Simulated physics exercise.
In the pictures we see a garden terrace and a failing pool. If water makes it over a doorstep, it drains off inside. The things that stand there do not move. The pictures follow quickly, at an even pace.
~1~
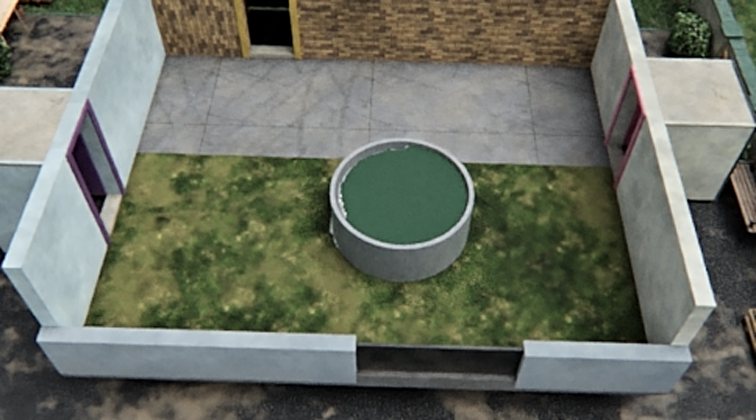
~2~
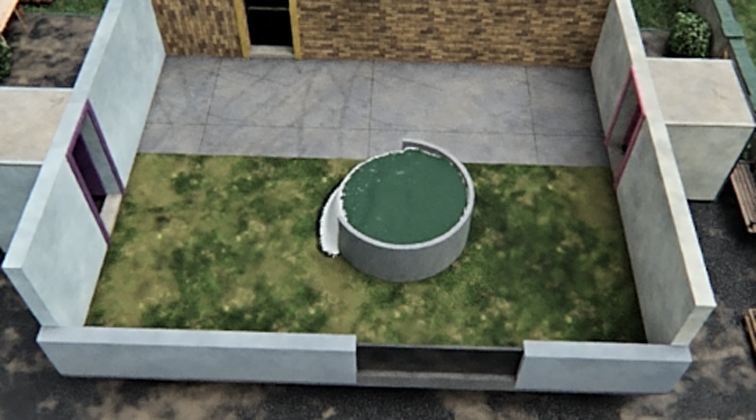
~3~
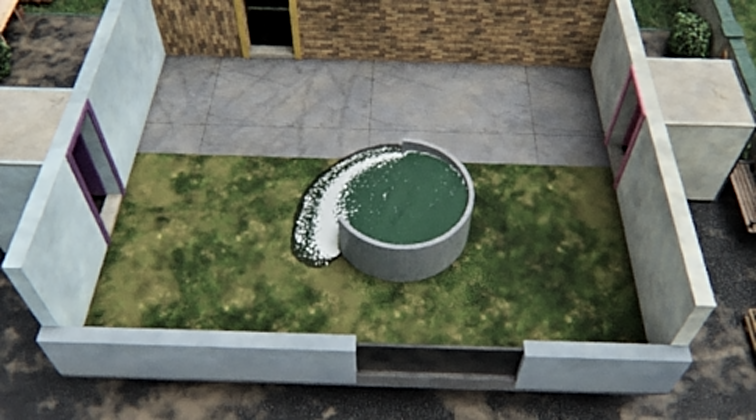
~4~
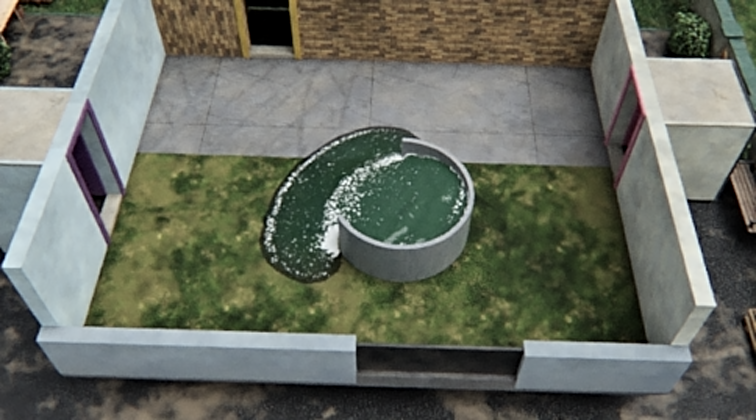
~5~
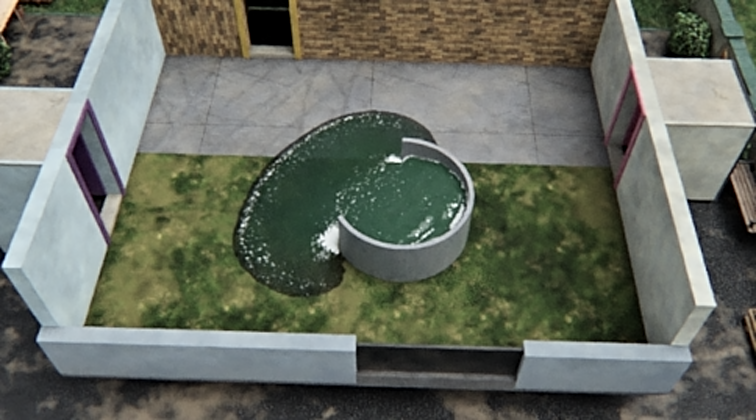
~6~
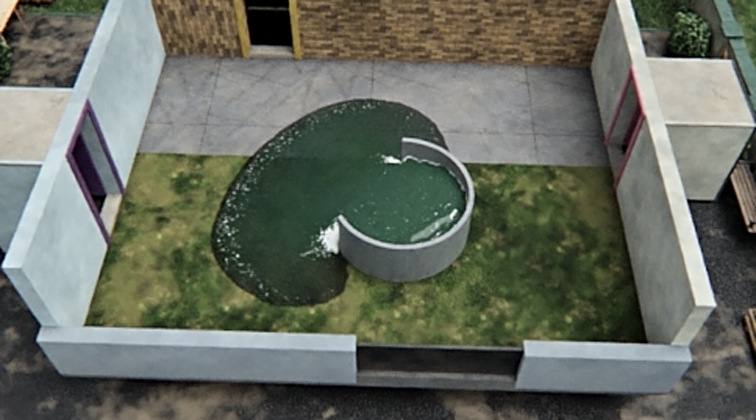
Round pool in a walled garden terrace breaking open on its left side, dark green water spreading over grass and paving.
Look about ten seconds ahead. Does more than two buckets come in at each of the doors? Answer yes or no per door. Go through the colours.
The yellow door yes, the pink door no, the purple door yes.
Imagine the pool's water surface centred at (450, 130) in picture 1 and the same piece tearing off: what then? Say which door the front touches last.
That would be the pink-painted one, I say.
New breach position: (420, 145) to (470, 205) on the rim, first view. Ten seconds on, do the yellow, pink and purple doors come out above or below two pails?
At the doors, yellow never reaches it, pink crosses the line and purple never reaches it.
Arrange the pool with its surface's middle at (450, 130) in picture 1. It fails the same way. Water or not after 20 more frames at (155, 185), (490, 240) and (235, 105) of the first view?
In order, the three spots end up waterlogged, untouched and waterlogged.
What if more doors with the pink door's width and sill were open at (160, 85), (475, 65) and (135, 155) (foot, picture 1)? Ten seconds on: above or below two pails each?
First ends up above, second ends up below, third ends up above.
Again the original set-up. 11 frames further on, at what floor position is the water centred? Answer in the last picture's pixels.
Around pixel (290, 166) of the last picture.
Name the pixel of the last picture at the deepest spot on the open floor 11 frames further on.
It should be close to (166, 55).
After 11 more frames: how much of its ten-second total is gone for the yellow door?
Around 30 in a hundred.
A moment on, water covers 40 % of the floor; the yellow door wet at the sill, nothing in, the pink door not reached, the purple door not reached.
Next, water covers 55 % of the floor; the yellow door under two buckets in, the pink door not reached, the purple door under two buckets in.
Then, water covers 60 % of the floor; the yellow door over two buckets in, the pink door not reached, the purple door over two buckets in.
Later, water covers 75 % of the floor; the yellow door over two buckets in, the pink door not reached, the purple door over two buckets in.
In the end, water covers 90 % of the floor; the yellow door over two buckets in, the pink door under two buckets in, the purple door over two buckets in.
